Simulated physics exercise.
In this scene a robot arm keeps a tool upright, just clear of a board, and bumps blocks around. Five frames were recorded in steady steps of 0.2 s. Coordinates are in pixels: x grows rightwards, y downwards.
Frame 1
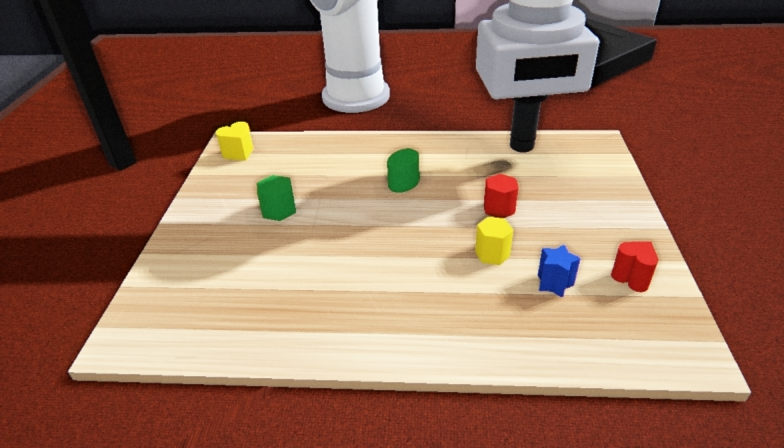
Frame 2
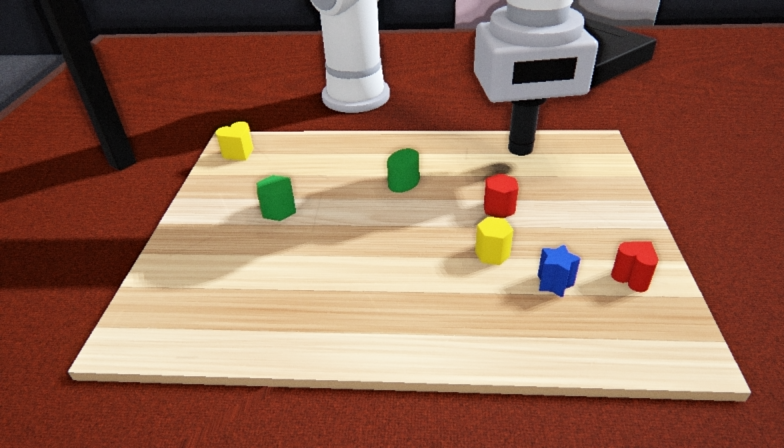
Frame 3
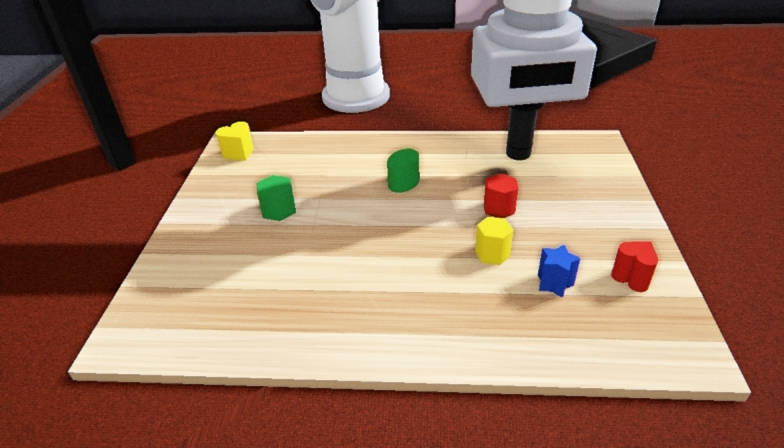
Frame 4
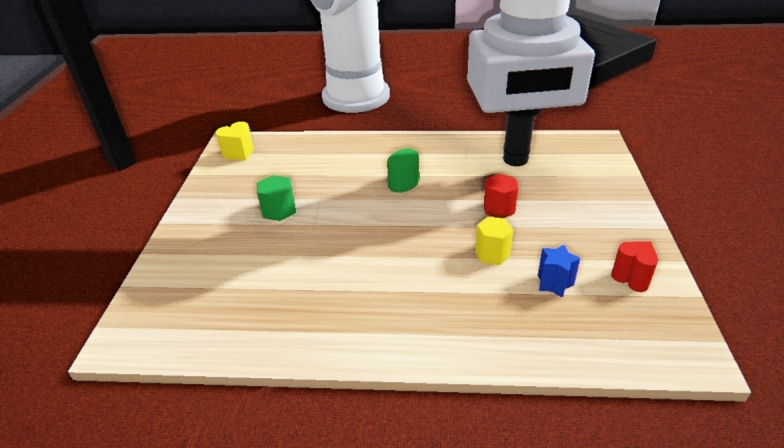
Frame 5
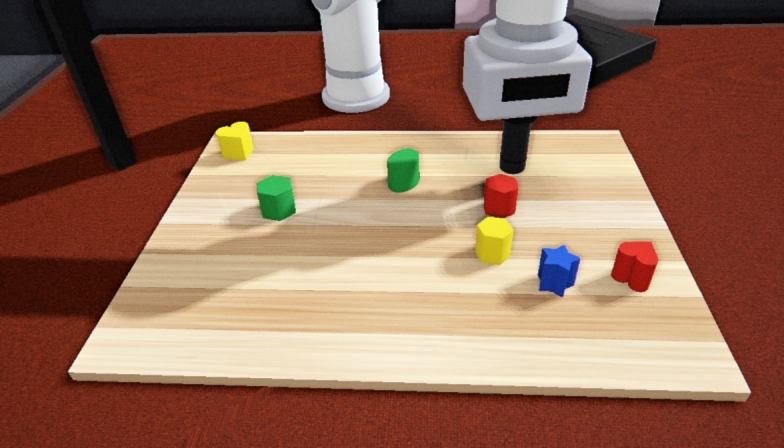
At the start, a robot arm holds a dark peg over the far edge of a wooden board scattered with small yellow, green, red and blue blocks. The peg then moves slowly nearer and slightly left, drawing close to the red hexagonal block, while every block stays still.
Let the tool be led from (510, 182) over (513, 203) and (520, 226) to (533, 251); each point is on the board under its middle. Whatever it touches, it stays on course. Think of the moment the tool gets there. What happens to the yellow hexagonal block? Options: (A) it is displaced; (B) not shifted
B (not shifted)
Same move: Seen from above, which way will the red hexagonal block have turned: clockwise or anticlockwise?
The twist is clockwise.
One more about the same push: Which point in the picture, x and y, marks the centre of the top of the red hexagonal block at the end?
Put as a pixel place, it's (491, 198).
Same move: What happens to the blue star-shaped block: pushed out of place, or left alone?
Undisturbed, or as good as.
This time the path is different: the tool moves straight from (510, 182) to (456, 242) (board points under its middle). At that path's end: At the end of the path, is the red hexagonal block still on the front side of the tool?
I believe not.
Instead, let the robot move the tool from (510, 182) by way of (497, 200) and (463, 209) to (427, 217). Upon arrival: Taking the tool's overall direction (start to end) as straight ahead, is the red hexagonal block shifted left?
It seems so.
On the path given first. One third of the way, tool at (515, 189); red hexagonal block at (498, 190), turned 20° clockwise.
Two thirds of the way, tool at (522, 212); red hexagonal block at (491, 198), turned 50° clockwise.
At the end, tool at (535, 237); yellow hexagonal block in place; red hexagonal block at (491, 198), turned 50° clockwise; blue star-shaped block in place.
